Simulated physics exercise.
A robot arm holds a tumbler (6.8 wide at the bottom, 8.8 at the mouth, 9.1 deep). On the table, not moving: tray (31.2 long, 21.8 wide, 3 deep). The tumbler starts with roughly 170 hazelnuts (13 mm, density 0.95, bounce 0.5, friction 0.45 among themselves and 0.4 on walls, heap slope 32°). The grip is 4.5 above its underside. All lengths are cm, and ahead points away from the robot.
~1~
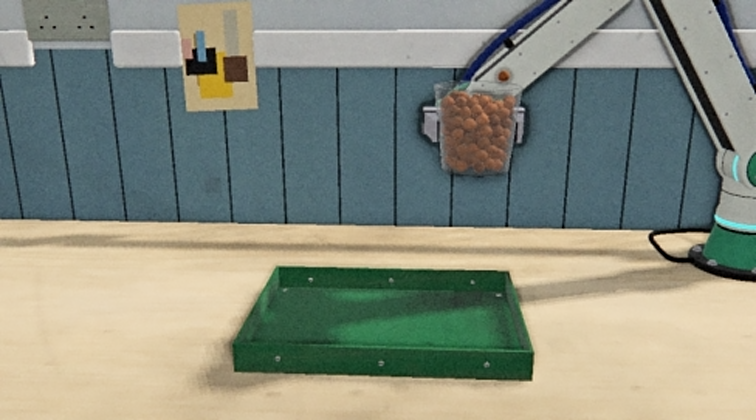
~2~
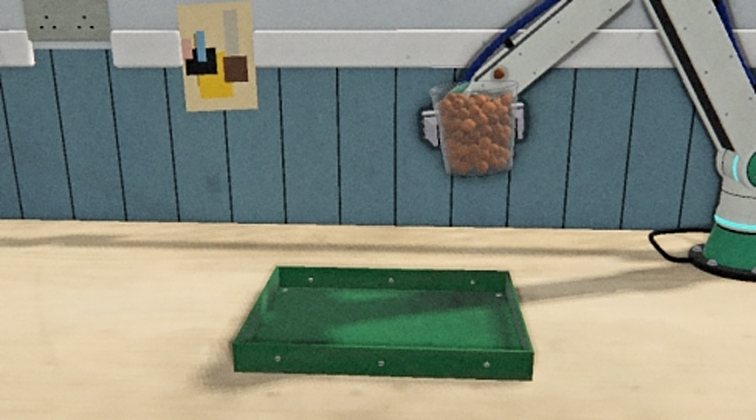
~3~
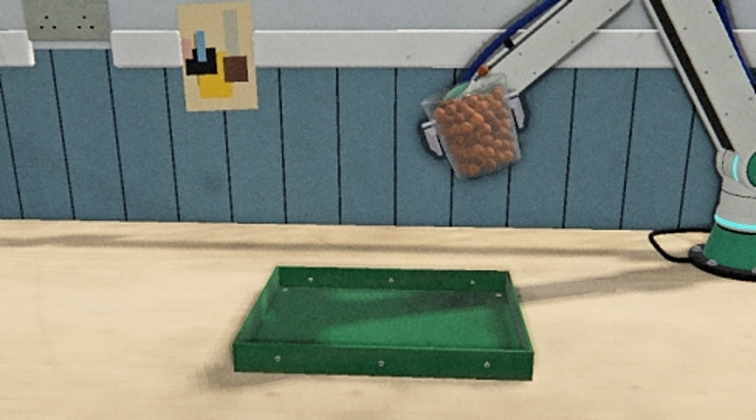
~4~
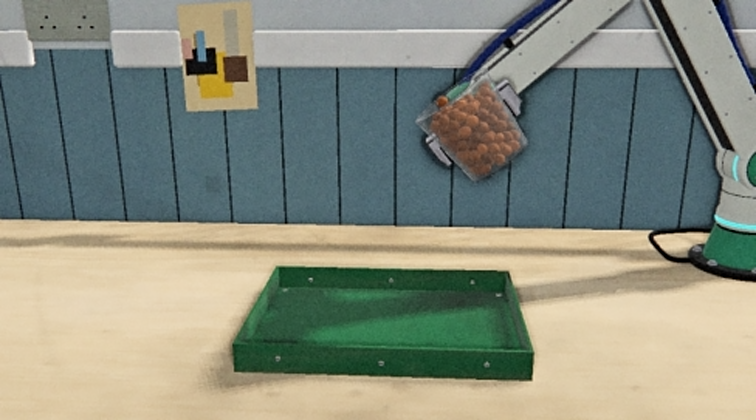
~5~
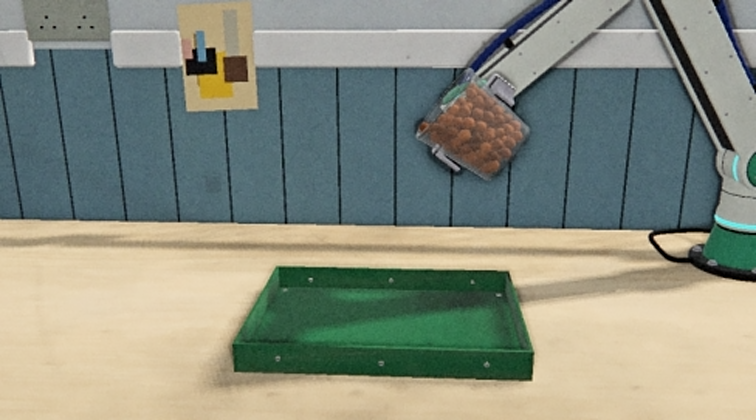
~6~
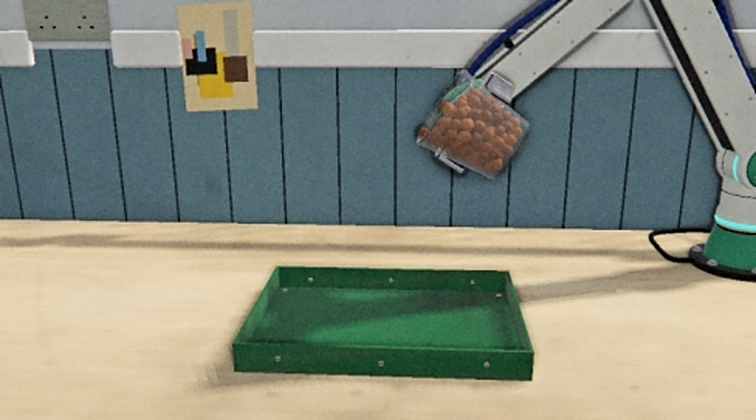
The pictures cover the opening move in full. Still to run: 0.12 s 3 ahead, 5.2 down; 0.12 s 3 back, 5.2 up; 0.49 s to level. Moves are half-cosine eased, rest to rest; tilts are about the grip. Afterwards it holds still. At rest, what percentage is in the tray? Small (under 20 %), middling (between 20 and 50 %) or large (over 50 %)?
A small share, under 20 %, ends in the tray.
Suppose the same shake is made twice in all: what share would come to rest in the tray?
It would be near 5 per cent.
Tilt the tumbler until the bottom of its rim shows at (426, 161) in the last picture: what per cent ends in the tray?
Some 35 per cent.
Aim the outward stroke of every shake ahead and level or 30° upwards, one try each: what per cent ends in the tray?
Some 35 and 60 per cent.
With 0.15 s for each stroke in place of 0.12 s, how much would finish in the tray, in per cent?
In that case some 0 per cent.
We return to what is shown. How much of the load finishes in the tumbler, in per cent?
Roughly 95 per cent.
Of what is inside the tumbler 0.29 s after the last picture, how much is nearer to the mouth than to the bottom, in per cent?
Some 50 per cent.
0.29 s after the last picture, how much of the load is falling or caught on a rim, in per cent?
Some 2 per cent.
Then, 0.29 s on, tilted 56° forward, highest piece 28 above the table; 163 in the tumbler, 3 in flight or on a rim.
Then, 0.58 s on, tilted 12° forward, highest piece 29 above the table; 159 in the tumbler, 7 in the tray.
Then, 0.93 s on, level, highest piece 29 above the table; 159 in the tumbler, 7 in the tray.
Then, 1.98 s on, level, highest piece 29 above the table; 159 in the tumbler, 7 in the tray.
In the end, 159 in the tumbler, 7 in the tray. That is 4 % in the tray.
